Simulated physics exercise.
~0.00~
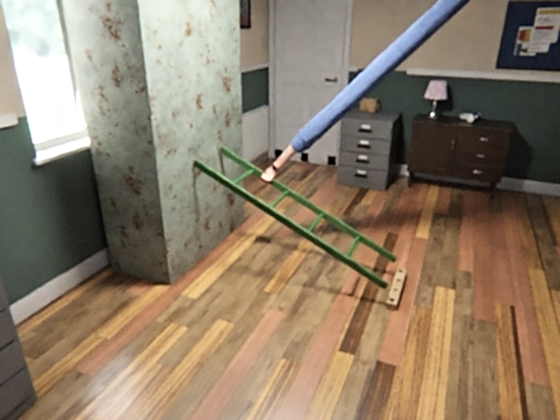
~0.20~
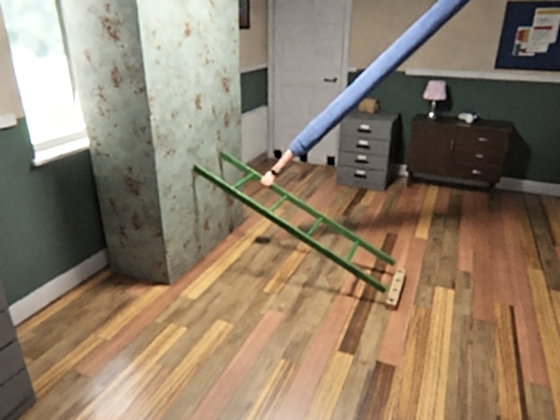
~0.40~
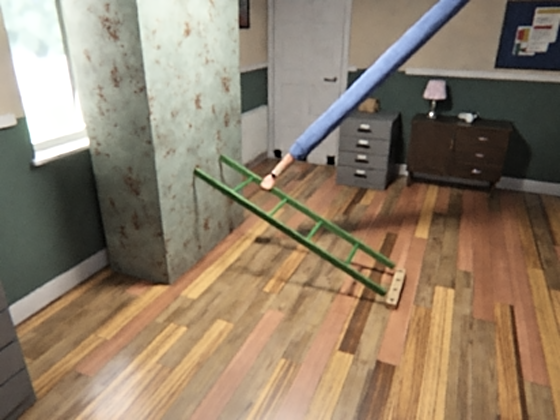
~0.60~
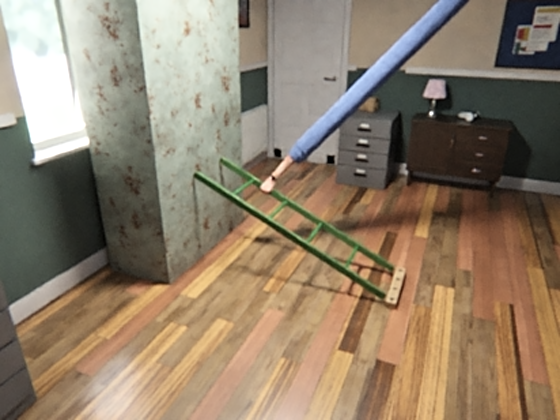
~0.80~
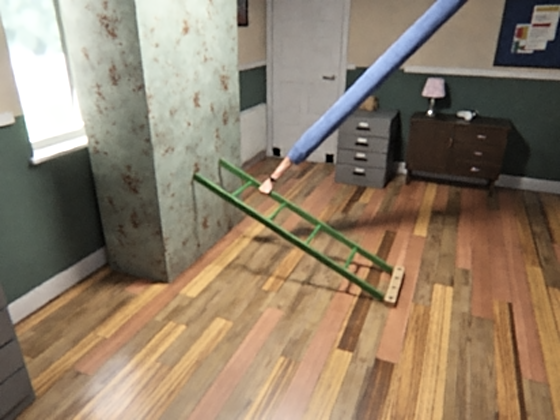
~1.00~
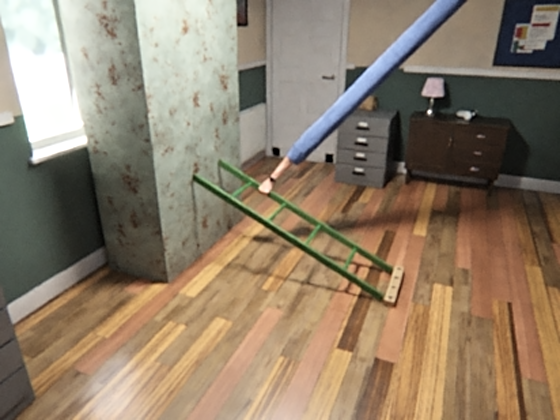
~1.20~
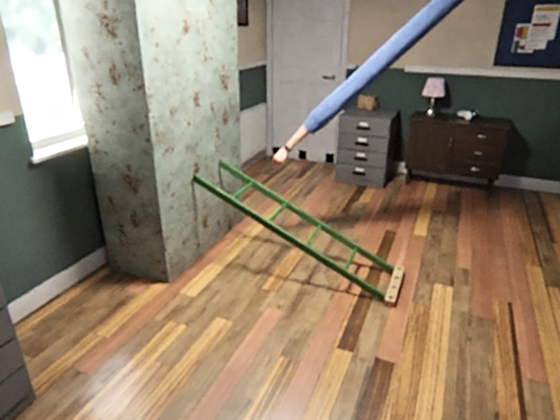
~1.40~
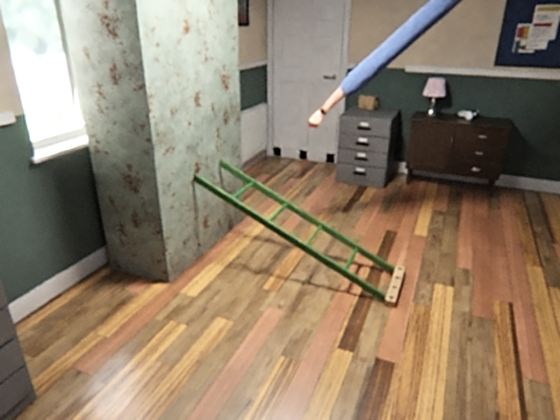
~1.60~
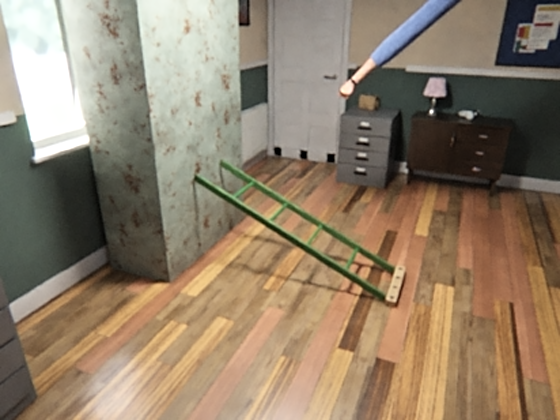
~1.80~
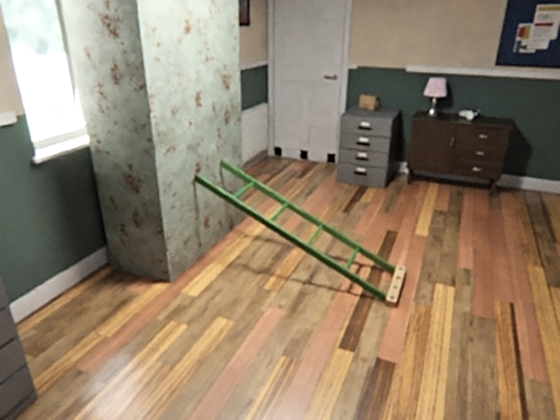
A green ladder-like rack slants across the middle of a room, its upper end by a mottled, patterned column on the left and its foot against a pale wooden batten on the plank floor. The slightly swaying view looks down from above, with a bright window at left and a grey drawer cabinet, a brown cupboard and a pink lamp along the back wall. A hand in a long blue sleeve reaches in from the upper right and holds the rack near its upper part. The hand lets go, draws back up to the right and leaves. The rack stays up, leaning still.
